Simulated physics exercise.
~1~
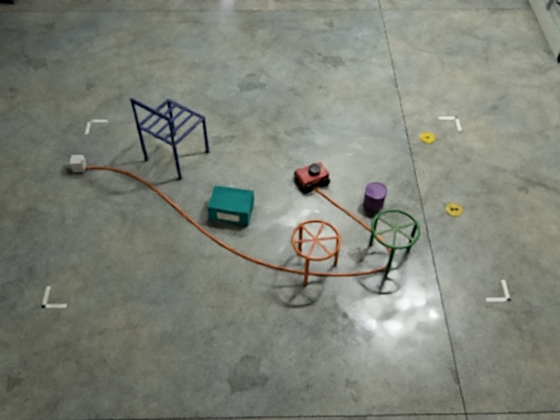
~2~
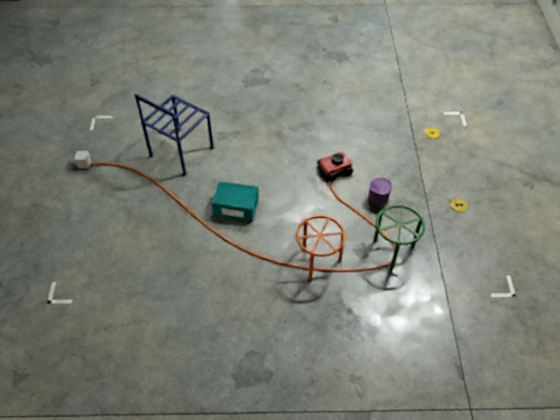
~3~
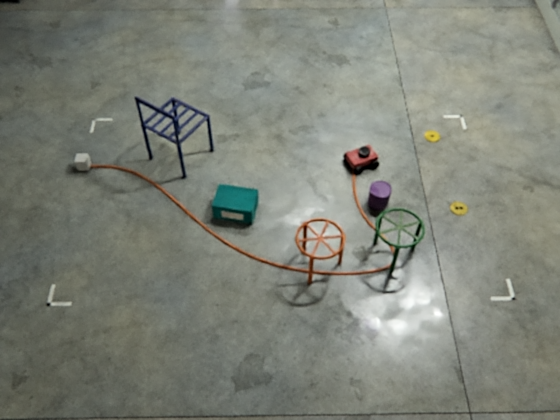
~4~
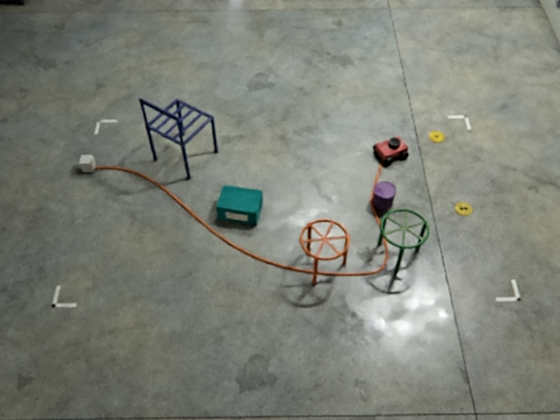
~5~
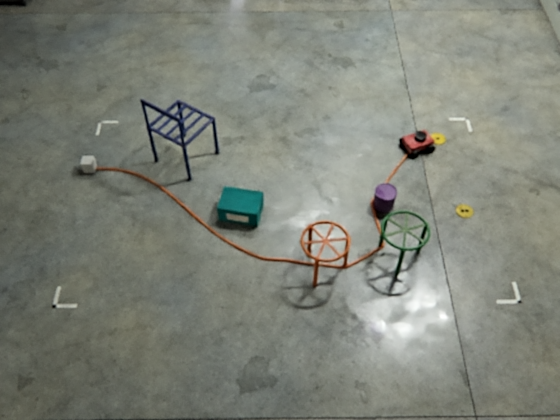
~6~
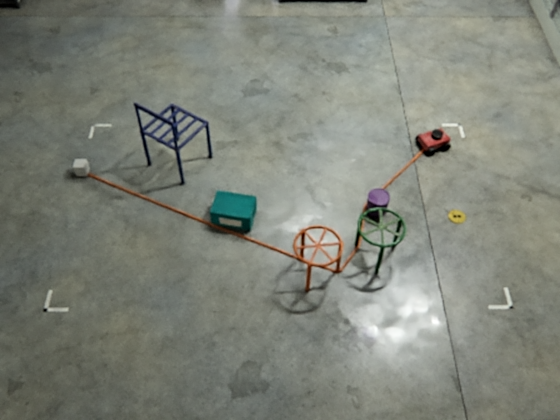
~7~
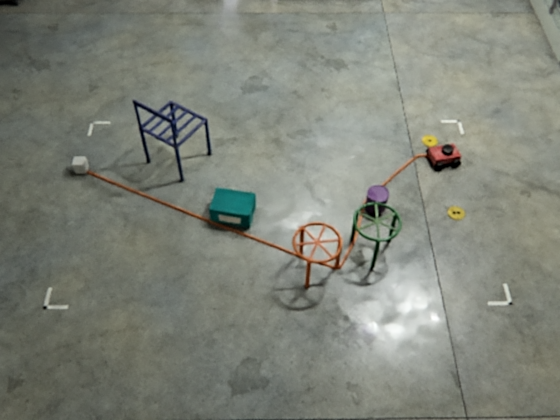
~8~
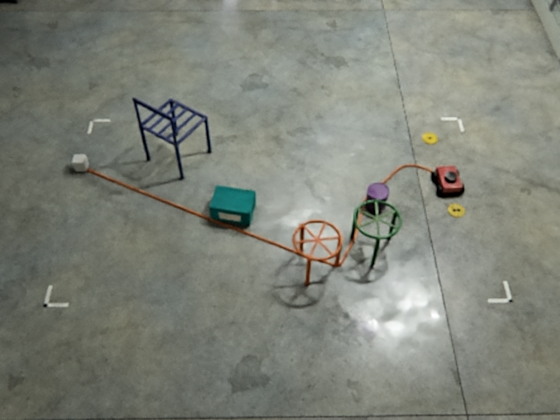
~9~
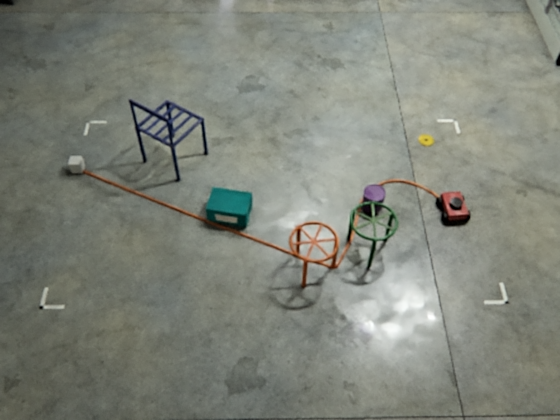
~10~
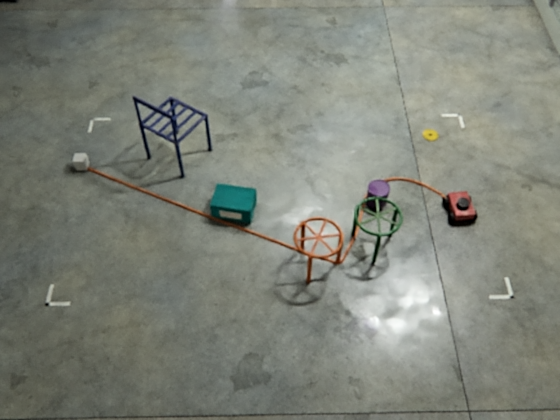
At first, a small red cart sits near the middle of a concrete floor, trailing an orange lead that curves past a green stool, an orange stool and a teal carton to a white block near a blue chair. The cart rolls right and slightly away, toward the upper yellow mark, drawing the lead around the purple bucket. As it reaches the mark, the lead pulls straighter and the green stool shifts a little left, close to the bucket. The cart then turns and rolls down to the lower yellow mark. It ends there, covering the mark, with every stool upright and the lead still trailing behind.
